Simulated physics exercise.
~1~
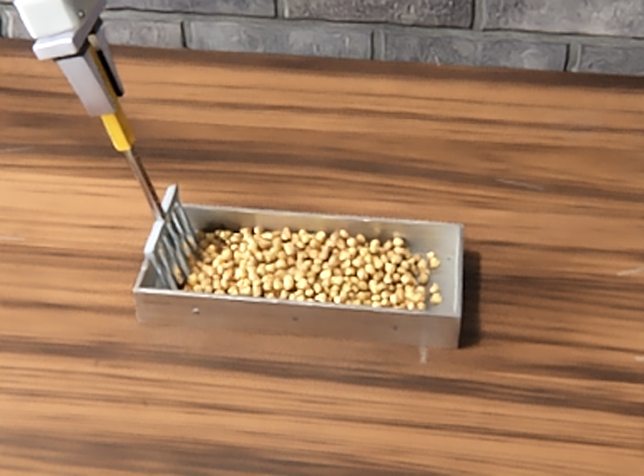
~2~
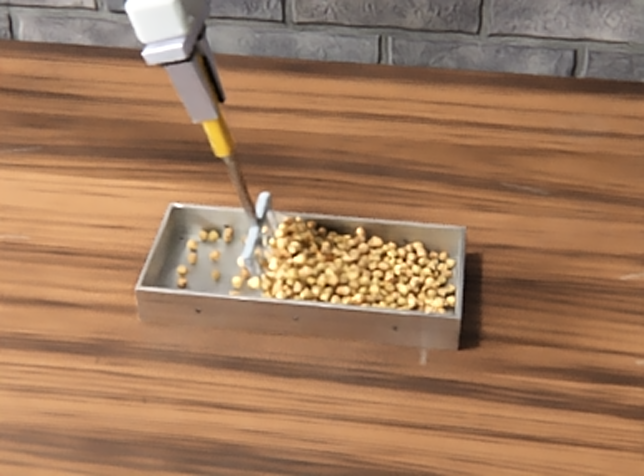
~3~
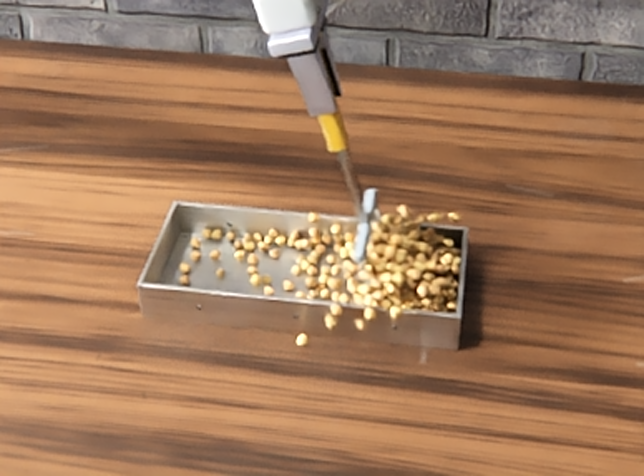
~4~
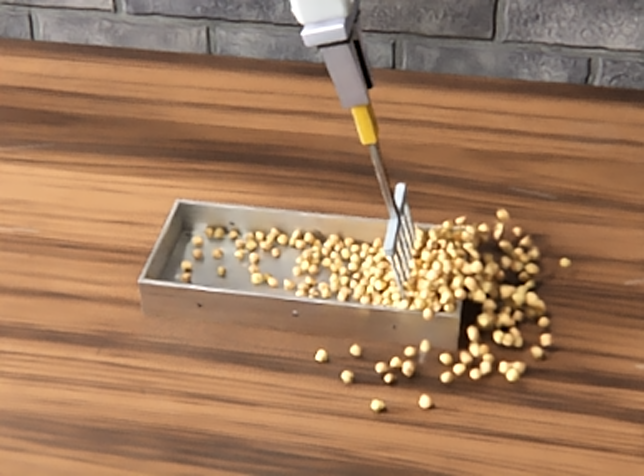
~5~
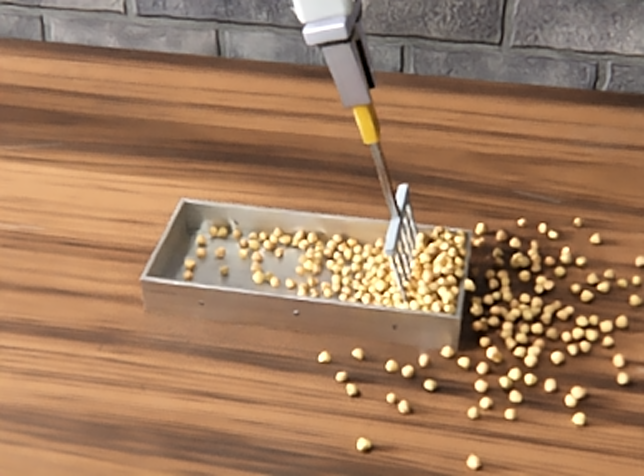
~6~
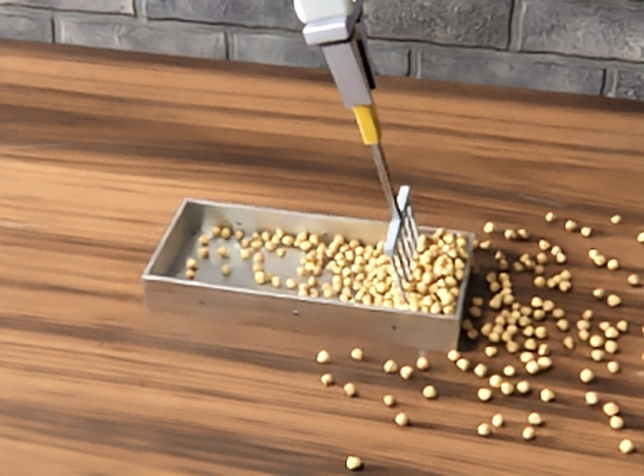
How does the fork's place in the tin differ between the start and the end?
At the start the fork is at the left end of the tin. By the end it is near the right end, among the remaining chickpeas.
